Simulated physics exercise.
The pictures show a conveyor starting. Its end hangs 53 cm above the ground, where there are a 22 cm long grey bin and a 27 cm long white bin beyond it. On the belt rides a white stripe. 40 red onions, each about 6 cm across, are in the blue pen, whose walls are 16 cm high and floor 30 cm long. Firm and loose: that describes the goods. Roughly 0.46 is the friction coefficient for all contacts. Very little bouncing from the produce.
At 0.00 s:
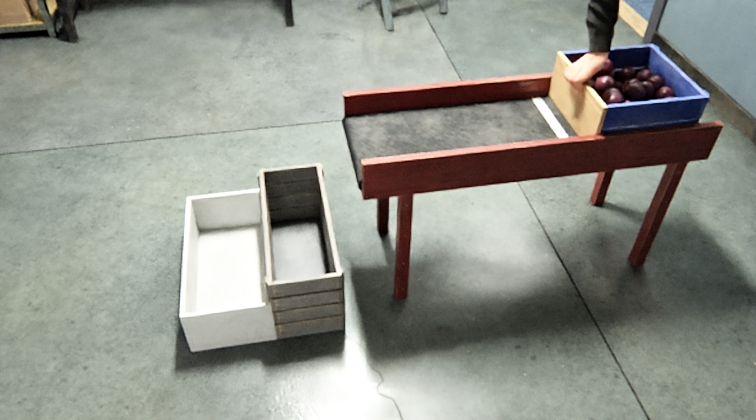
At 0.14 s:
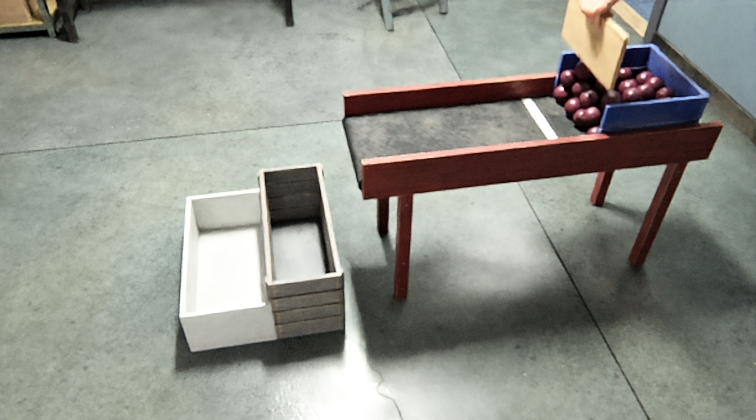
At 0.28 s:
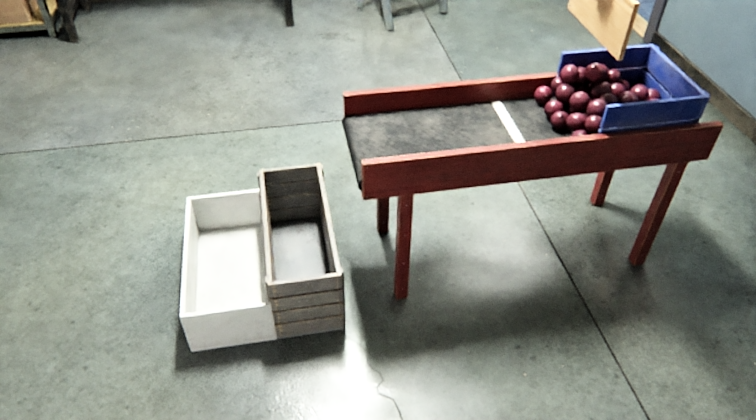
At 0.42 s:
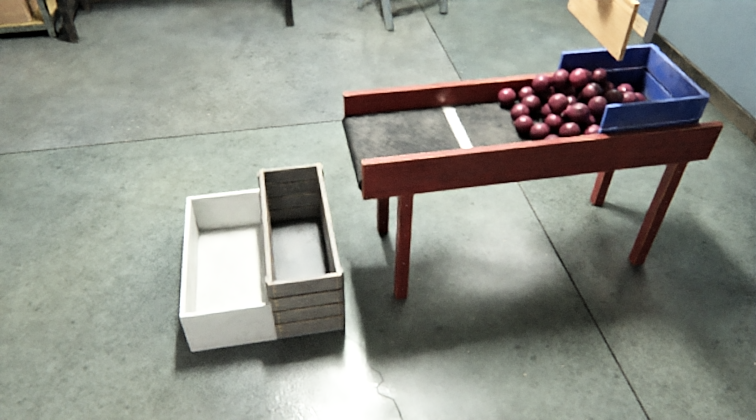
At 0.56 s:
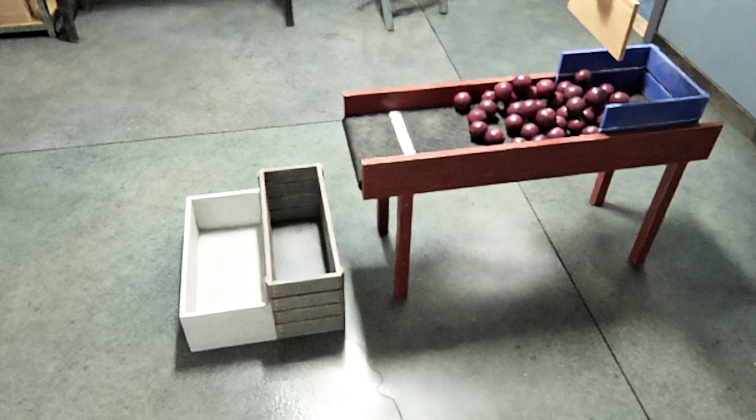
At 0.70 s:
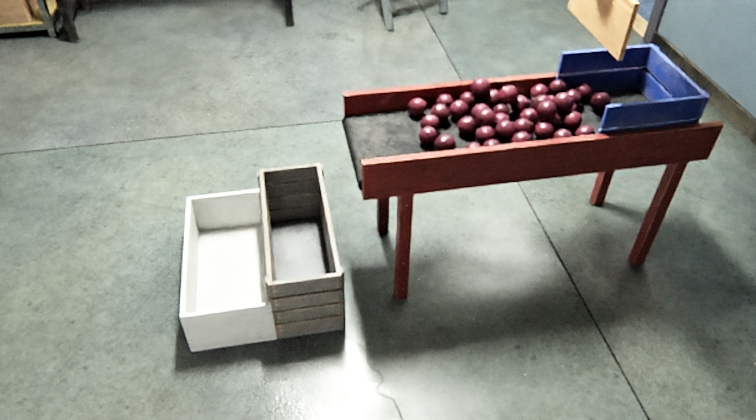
Red onions riding a dark belt leftward out of a blue pen, spreading out behind a white stripe after a hand lifts the board.
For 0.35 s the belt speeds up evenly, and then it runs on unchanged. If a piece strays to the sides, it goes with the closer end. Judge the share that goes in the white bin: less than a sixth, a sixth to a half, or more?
That spot will get between one part in six and fifty percent of the load.
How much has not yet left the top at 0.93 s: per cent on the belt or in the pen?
Roughly 90 per cent.
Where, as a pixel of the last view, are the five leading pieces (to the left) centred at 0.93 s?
Pixel (344, 136), give or take.
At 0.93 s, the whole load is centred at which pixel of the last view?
Near (444, 124) in pixels.
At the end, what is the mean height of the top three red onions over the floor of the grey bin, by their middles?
Roughly 10 cm.
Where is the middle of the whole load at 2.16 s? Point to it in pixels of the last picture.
Estimated centre in the last picture: (285, 262).
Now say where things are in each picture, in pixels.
In the first frame (places track the rim corner closest to us here), blue pen (607, 106); white bin (185, 315); belt travel 0 cm; all still inside.
Blue pen (607, 106); belt travel 4 cm, in the second frame.
Blue pen (607, 106); belt travel 14 cm; 5 out, the lowest onion at (580, 139), in the third frame.
Blue pen (607, 106); belt travel 31 cm; 15 out, the lowest onion at (553, 144), in the fourth frame.
Blue pen (607, 106); belt travel 48 cm; 26 out, the lowest onion at (490, 99), in the fifth frame.
Blue pen (607, 106); white bin (185, 315); belt travel 66 cm; 34 out, the lowest onion at (552, 121), in the sixth frame.
After 0.93 s, 2 still in the blue pen, 35 on the belt and 3 in the air.
After 1.23 s, 3 in the grey bin, 17 on the belt and 20 in the air.
After 1.63 s, 16 in the grey bin, 10 in the white bin, 4 on the belt, 1 on the ground beyond the white bin and 9 in the air.
When it is over (at 2.16 s), 26 in the grey bin, 12 in the white bin, 1 on the ground short of the grey bin and 1 on the ground beyond the white bin. Asked share, 12 of 40, 30 per cent.
